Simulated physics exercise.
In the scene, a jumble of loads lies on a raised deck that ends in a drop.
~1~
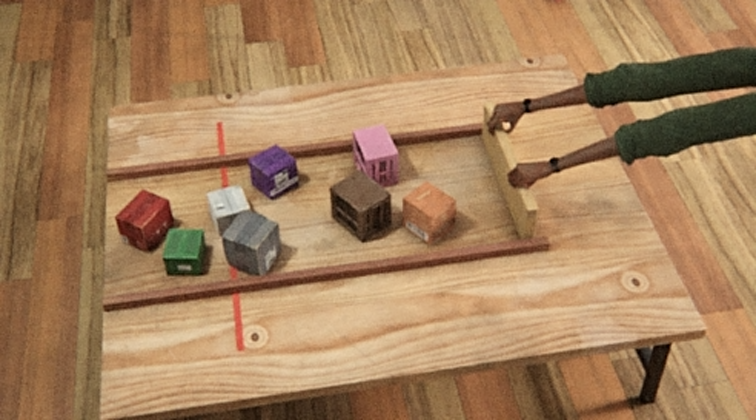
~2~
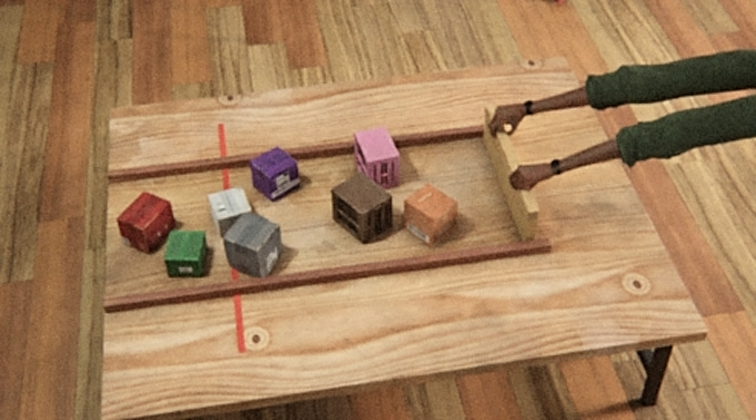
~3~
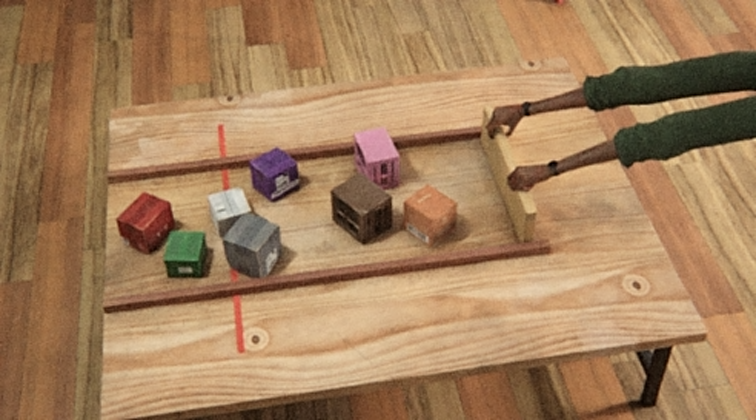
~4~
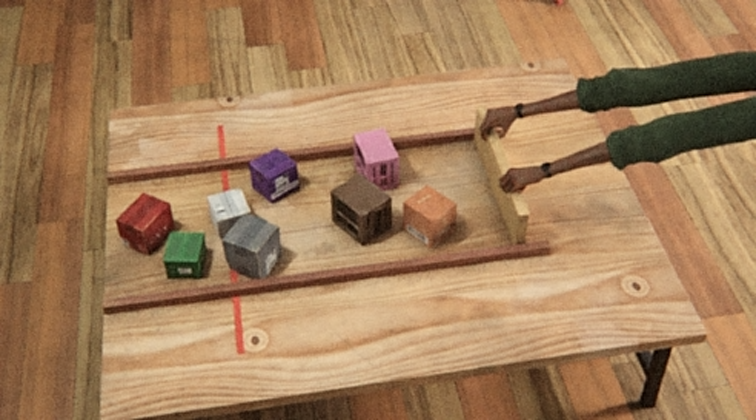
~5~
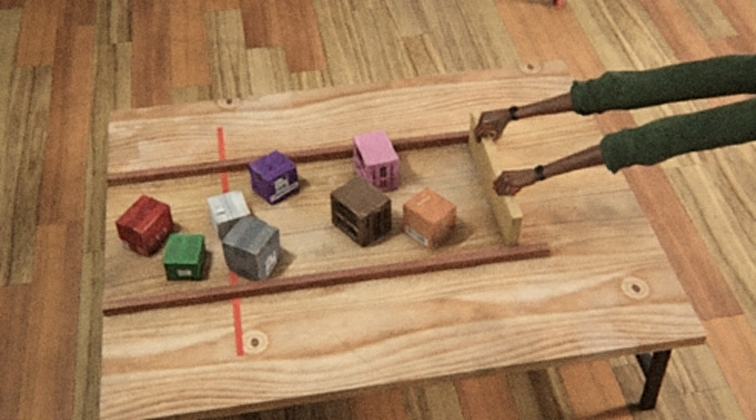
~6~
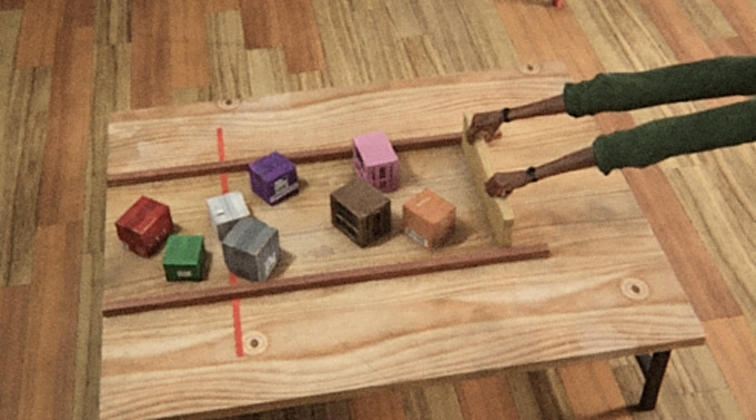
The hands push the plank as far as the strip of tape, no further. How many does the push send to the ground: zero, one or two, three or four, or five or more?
It is going to spill none of them.
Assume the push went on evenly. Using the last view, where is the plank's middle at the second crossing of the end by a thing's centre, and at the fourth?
I'd say close to (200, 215), then close to (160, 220).
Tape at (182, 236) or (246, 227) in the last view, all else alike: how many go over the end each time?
In order, the counts are 2 and 0.
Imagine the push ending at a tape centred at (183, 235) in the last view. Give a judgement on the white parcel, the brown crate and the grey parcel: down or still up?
The white parcel stays put. The brown crate stays put. The grey parcel stays put.
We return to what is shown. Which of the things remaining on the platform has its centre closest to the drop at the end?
It's the red box that is foremost.
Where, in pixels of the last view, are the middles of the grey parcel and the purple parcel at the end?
The grey parcel stops around (171, 266); the purple parcel around (173, 184).
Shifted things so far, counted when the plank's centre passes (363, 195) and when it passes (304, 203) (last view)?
So far 3, and 6 at the second.
Soon after, none off yet; red box at rest near (145, 227); green tote at rest near (185, 258); white parcel at rest near (229, 216).
At rest, the number that fall off is zero.
